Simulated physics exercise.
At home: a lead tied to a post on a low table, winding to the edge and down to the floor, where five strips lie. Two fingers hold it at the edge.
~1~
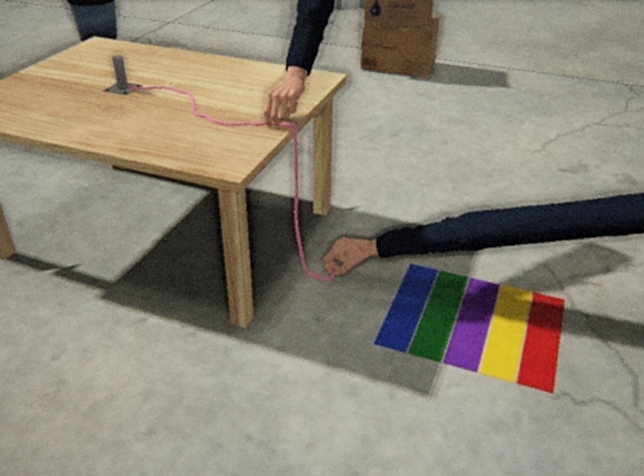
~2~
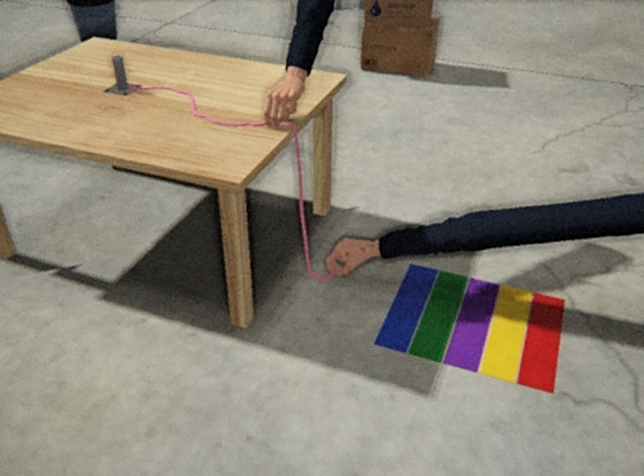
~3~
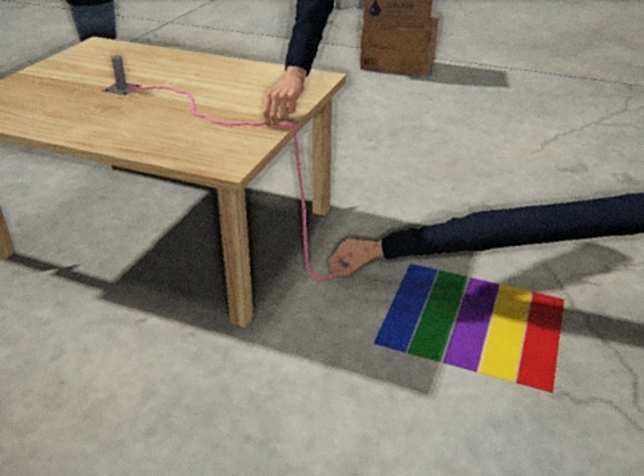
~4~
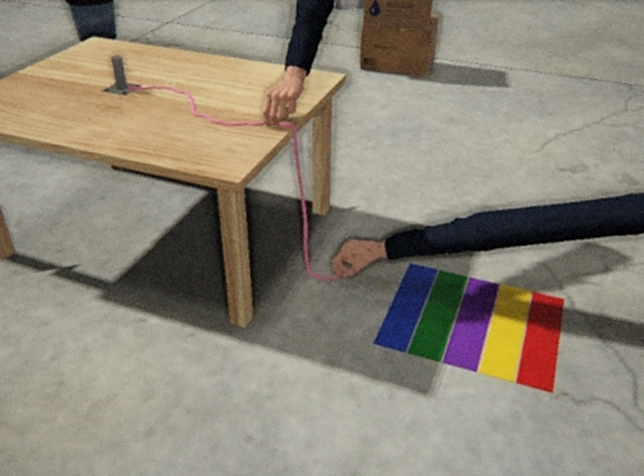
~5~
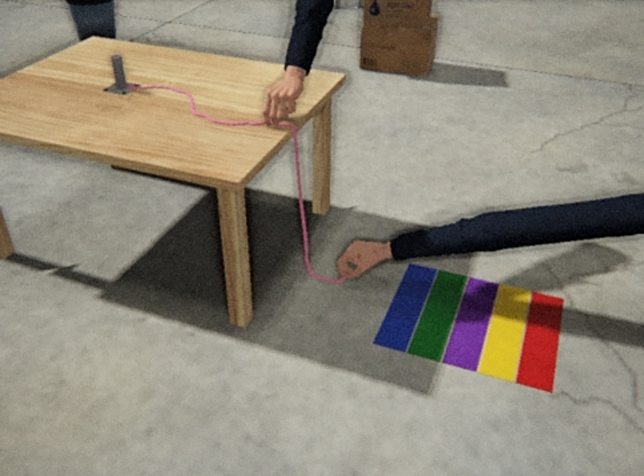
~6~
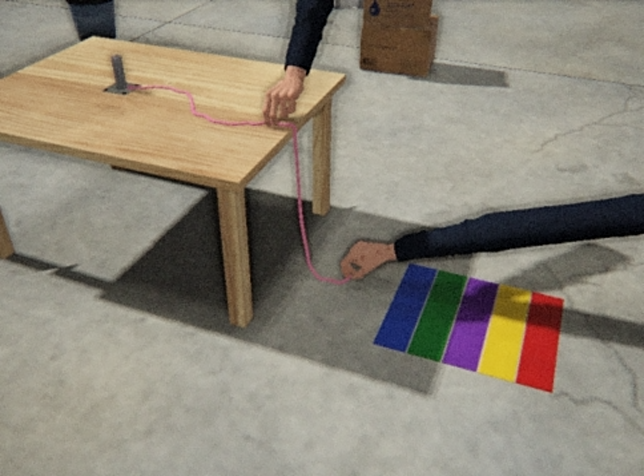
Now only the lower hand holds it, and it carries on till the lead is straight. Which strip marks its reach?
The end stops over the purple strip.
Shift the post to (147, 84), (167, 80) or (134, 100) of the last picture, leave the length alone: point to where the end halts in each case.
In that order: (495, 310), (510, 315) and (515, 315).
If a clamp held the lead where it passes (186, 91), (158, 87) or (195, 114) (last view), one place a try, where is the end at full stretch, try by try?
The places are (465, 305), (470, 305) and (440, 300).
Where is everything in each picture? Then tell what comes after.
End (333, 272); blue (397, 332); green (430, 341); purple (465, 350); yellow (501, 360); red (538, 369), in the first picture.
End (336, 272); lead through (160, 89) (194, 106) (237, 125) (296, 140) (301, 202) (308, 262), in the second picture.
End (339, 273), in the third picture.
End (342, 274); lead through (159, 88) (193, 105) (236, 125) (295, 140) (304, 202) (307, 261), in the fourth picture.
End (347, 275), in the fifth picture.
End (351, 276); lead through (159, 88) (193, 105) (236, 124) (295, 140) (300, 202) (309, 261), in the sixth picture.
Soon after, end near (421, 293); over blue.
Then, end near (457, 302); over green.
At full stretch, end near (478, 307); over purple. It gets as far as the purple strip.
